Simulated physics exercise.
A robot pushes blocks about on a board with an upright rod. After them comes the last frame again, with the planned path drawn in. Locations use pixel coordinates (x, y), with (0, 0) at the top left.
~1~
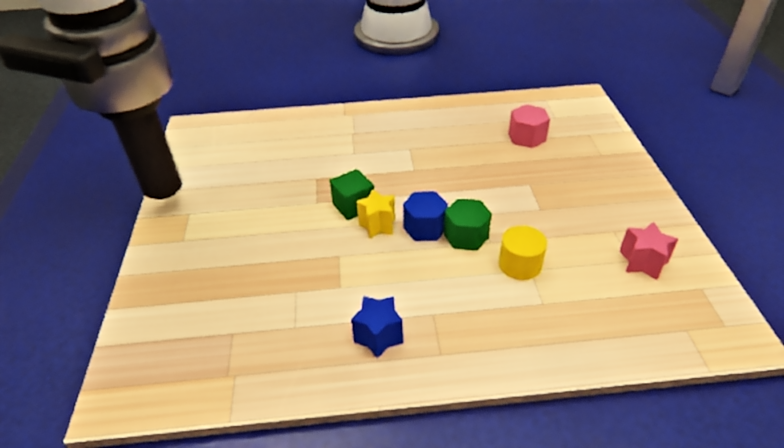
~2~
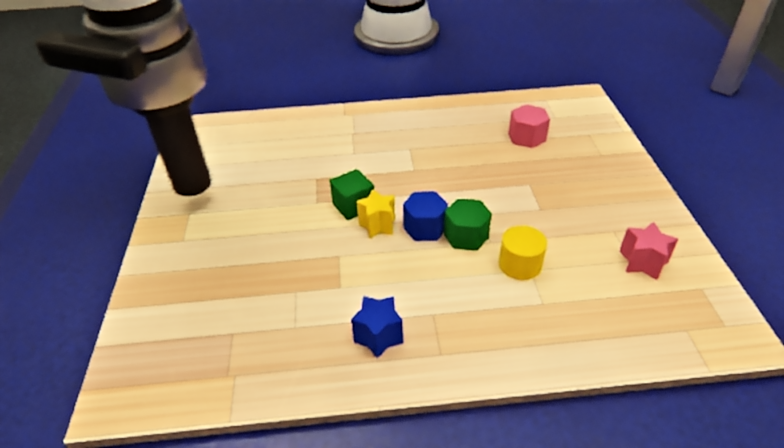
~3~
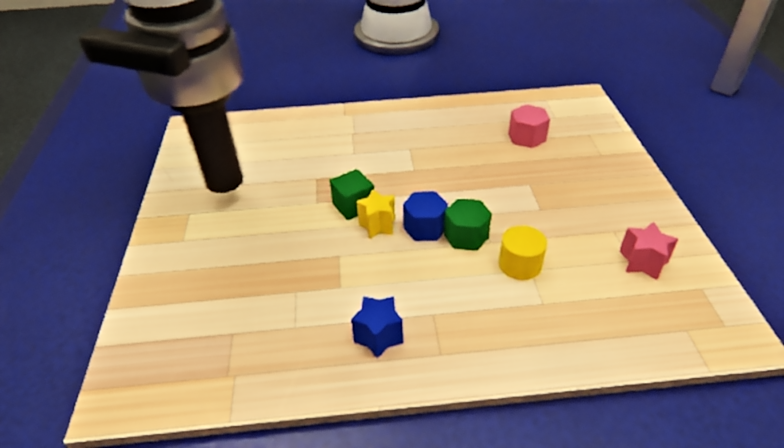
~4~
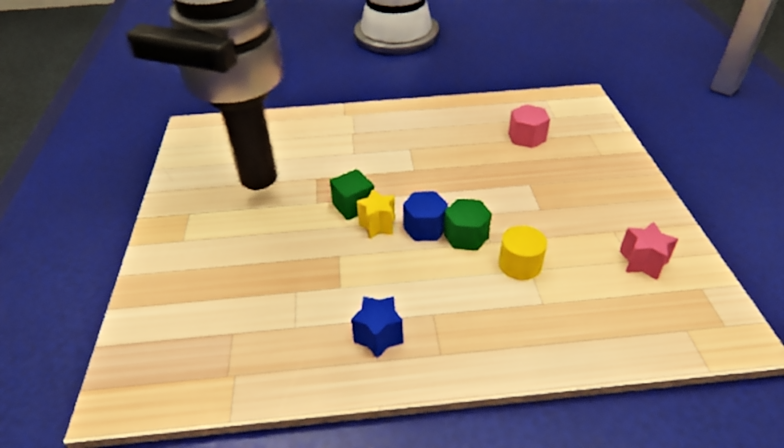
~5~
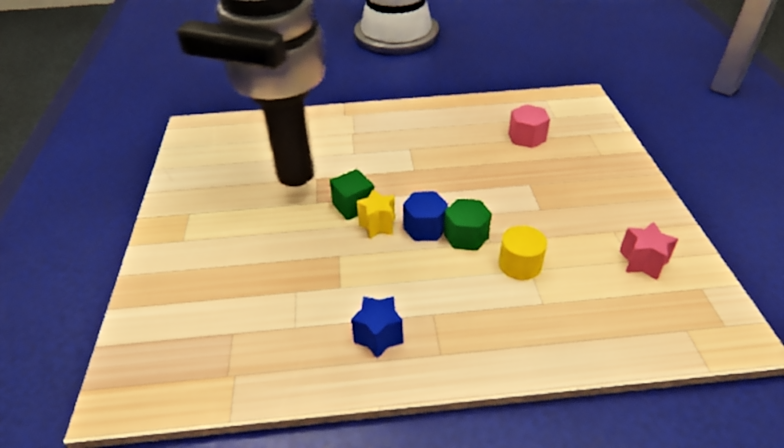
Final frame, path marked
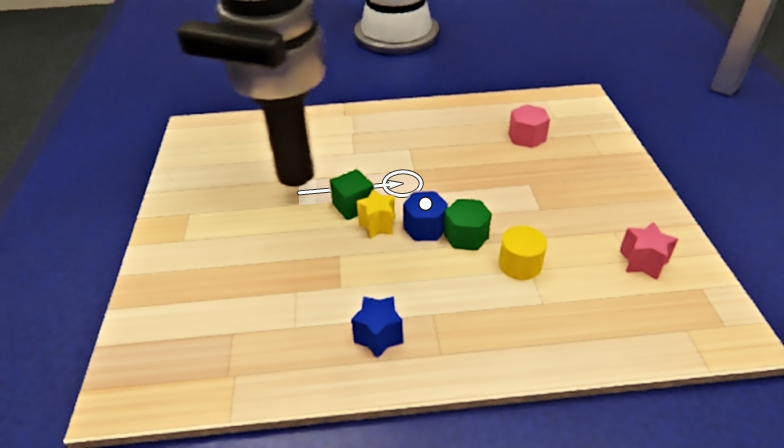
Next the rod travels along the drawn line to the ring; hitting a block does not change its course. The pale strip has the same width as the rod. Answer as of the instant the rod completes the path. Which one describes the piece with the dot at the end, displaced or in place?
It barely shifts, if at all.
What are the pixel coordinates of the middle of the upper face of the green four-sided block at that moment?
I'd guess (374, 186).
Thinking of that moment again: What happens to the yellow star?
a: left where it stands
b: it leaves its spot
My pick is b.
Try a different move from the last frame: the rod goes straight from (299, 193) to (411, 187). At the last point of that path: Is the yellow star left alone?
The answer is no.
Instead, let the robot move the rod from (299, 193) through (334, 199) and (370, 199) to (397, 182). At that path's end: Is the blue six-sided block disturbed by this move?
Shifted out of place.
The line goes from (299, 193) directly to (403, 183); the dot is on the blue six-sided block.
What follows on the original path. One third of the way, rod at (332, 173); green four-sided block at (353, 183).
Two thirds of the way, rod at (368, 170); green four-sided block at (372, 186), turned 15° clockwise; yellow star at (381, 208), turned 30° clockwise.
At the end, rod at (402, 167); green four-sided block at (374, 186), turned 25° clockwise; yellow star at (382, 209), turned 30° clockwise; blue six-sided block unmoved.
